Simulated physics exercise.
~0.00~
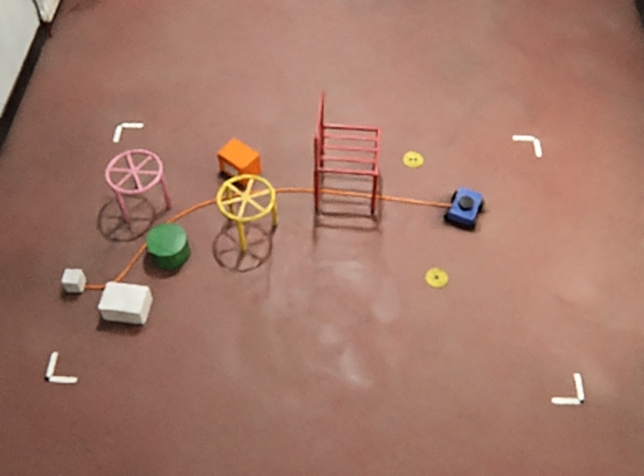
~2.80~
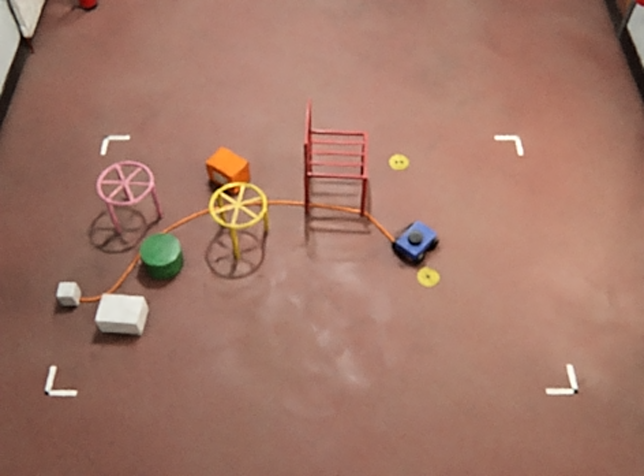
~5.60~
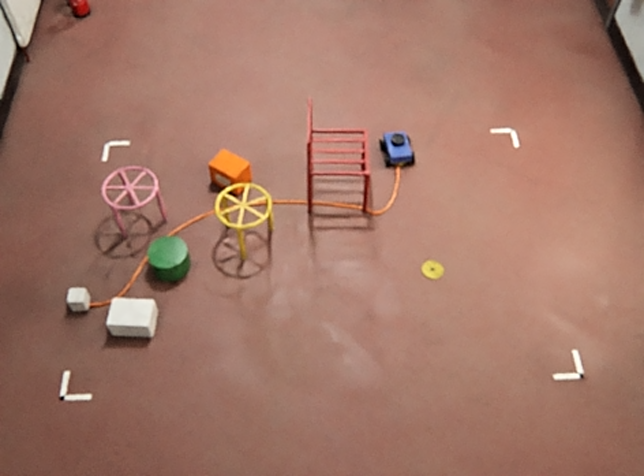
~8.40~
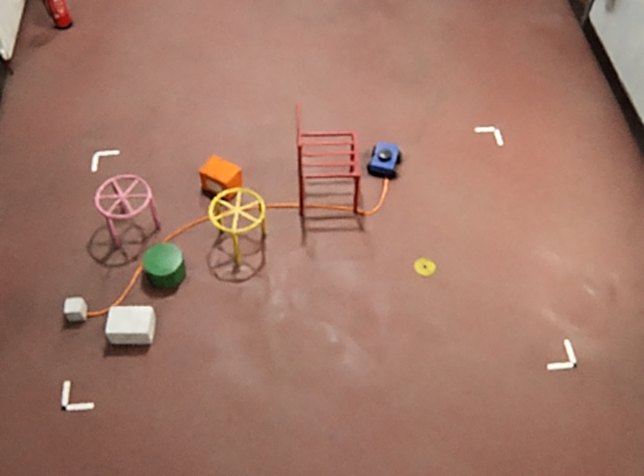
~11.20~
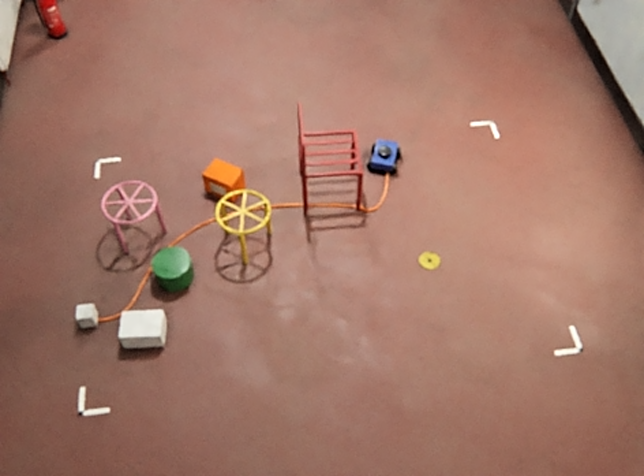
In this clip, a small blue cart trailing an orange lead among stools, a red chair, a green tub, a white crate and an orange carton moves down and left, then up to the upper yellow mark, where it stops with the chair still in place.
